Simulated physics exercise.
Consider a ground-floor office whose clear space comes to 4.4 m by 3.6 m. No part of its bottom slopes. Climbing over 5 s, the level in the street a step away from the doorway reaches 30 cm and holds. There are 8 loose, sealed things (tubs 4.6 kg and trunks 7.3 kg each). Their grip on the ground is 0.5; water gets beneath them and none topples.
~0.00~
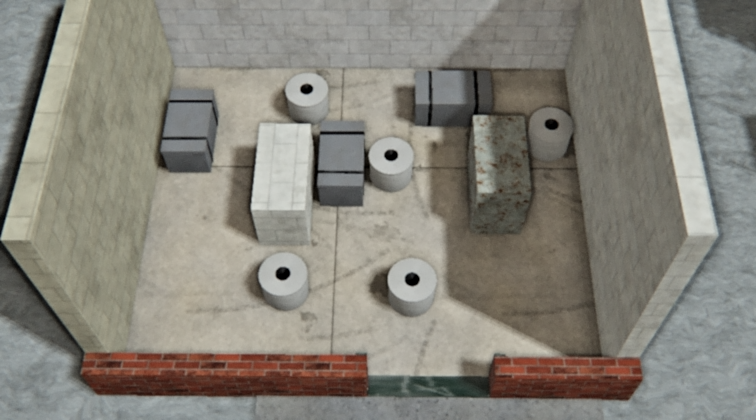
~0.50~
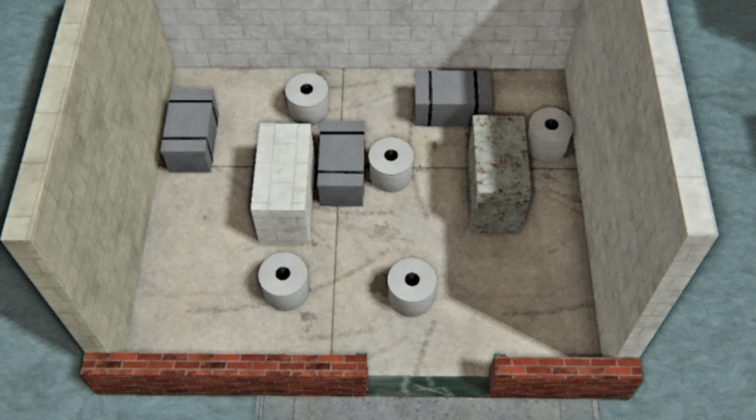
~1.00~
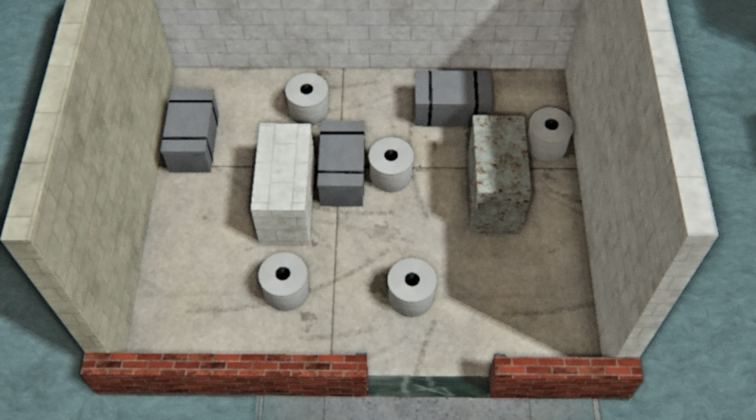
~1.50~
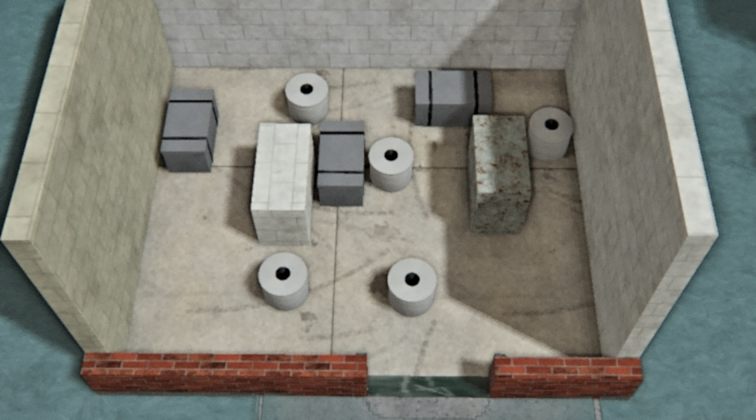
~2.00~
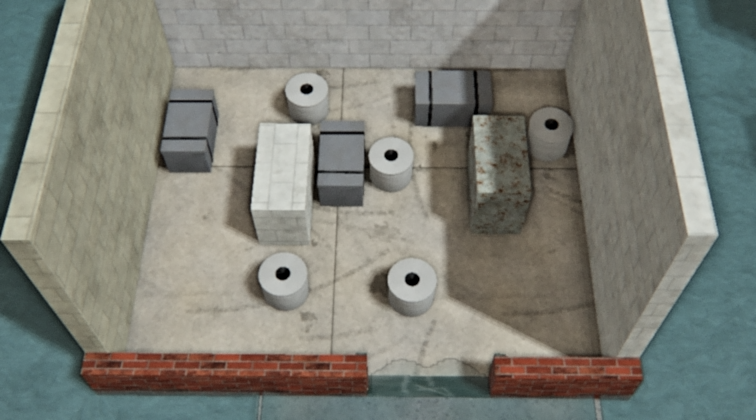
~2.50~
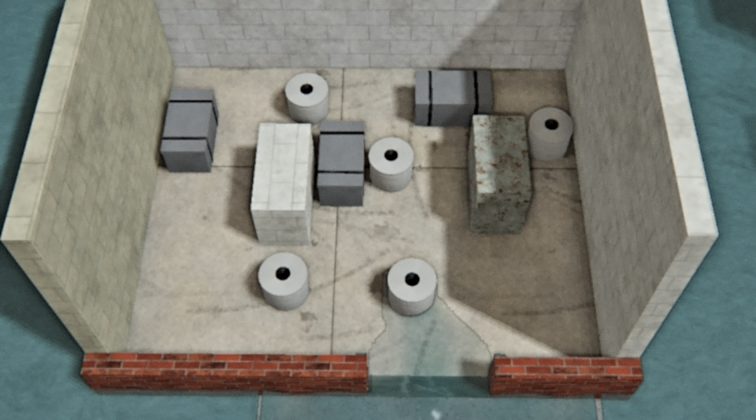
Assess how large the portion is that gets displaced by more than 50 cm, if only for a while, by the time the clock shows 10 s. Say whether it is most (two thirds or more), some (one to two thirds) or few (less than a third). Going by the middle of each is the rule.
Most.
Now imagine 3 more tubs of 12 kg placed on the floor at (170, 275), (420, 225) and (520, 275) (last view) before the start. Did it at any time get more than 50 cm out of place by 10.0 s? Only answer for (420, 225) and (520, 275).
Order as asked: Farther and farther.
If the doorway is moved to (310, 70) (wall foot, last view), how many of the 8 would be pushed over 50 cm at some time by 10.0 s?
Then 7.
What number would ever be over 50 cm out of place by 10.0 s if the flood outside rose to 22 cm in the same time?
7.
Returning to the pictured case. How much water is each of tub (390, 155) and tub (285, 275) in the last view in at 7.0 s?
Close to 18 and 2 centimetres.
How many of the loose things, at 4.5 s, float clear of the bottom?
At that time the total is 1.
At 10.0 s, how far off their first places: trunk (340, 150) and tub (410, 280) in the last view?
First 120 cm, then 250 cm.
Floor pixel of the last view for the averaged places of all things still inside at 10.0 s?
Averaged position, last view: Near pixel (311, 184).
After 3.5 s 1 of 8 are over 50 cm from their spots; 0 afloat.
After 4.5 s 1 of 8 are over 50 cm from their spots; 1 afloat.
After 7.0 s 5 of 8 are over 50 cm from their spots; 5 afloat.
After 10.0 s 6 of 8 are over 50 cm from their spots, and 7 have been at some point; 8 afloat.
